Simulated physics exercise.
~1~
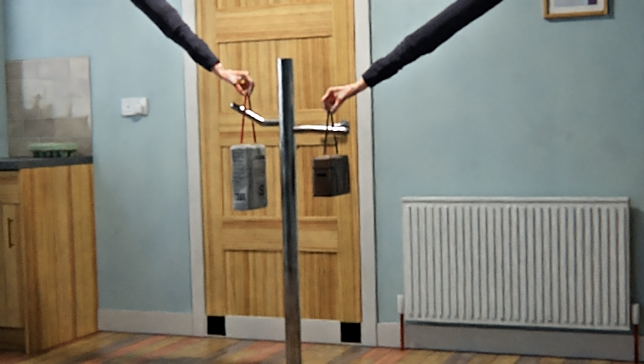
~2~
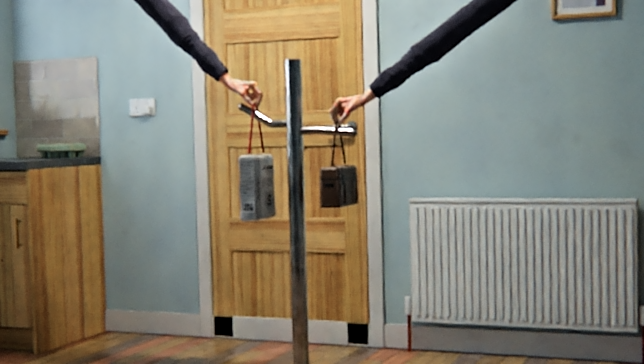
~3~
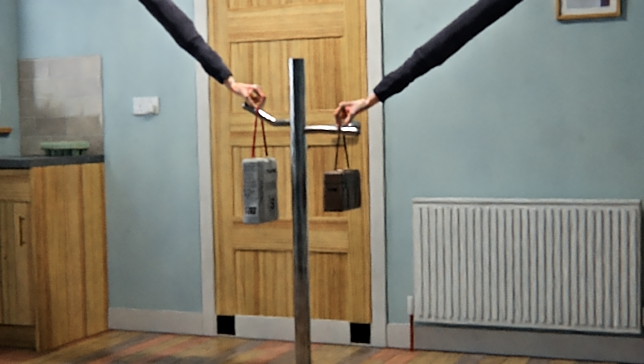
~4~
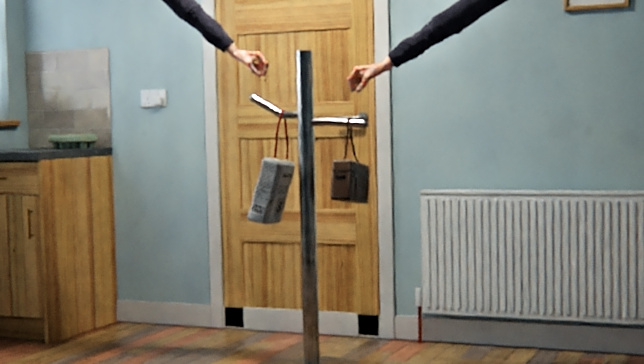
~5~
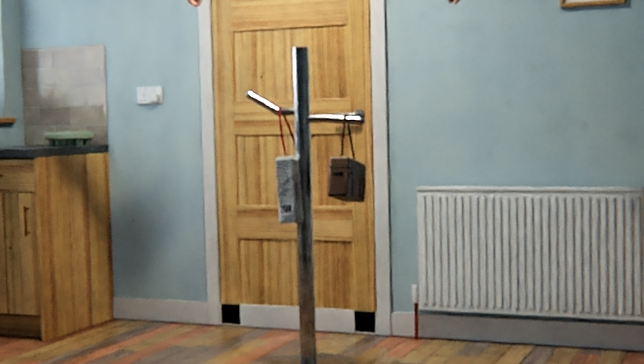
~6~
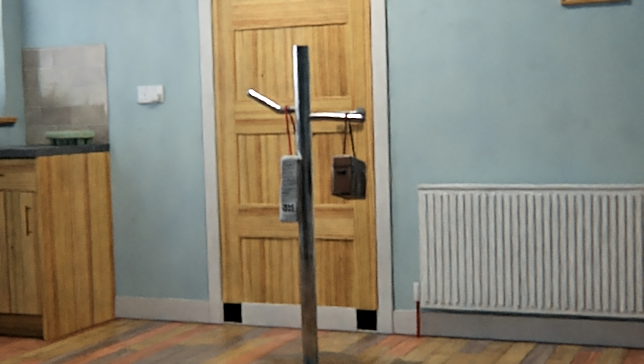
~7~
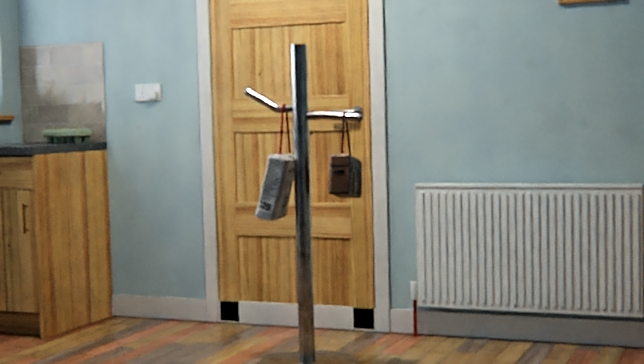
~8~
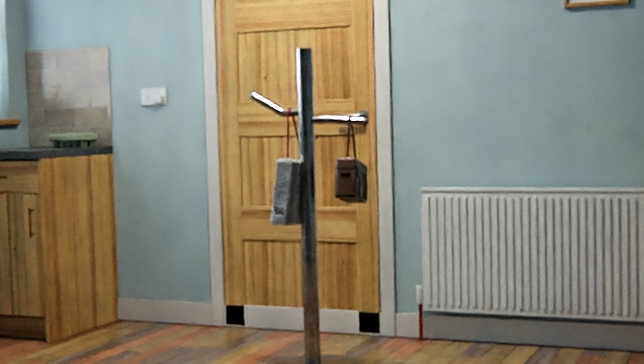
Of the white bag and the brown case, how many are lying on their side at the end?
None of them are. Both the white bag and the brown case are still hanging from the pegs.
A shiny metal post with a peg on each side stands in a pale blue room, seen from the front by a slightly swaying camera, with a wooden door behind it, a cabinet at left and a white radiator at right. Two dark-sleeved arms reach in from above, holding a white bag on the left and a brown case on the right by thin loops. They lower the loops onto the pegs, then let go and draw back out of view. The white bag tilts and swings towards the post and back, while the brown case barely moves. Both are still hanging at the end.
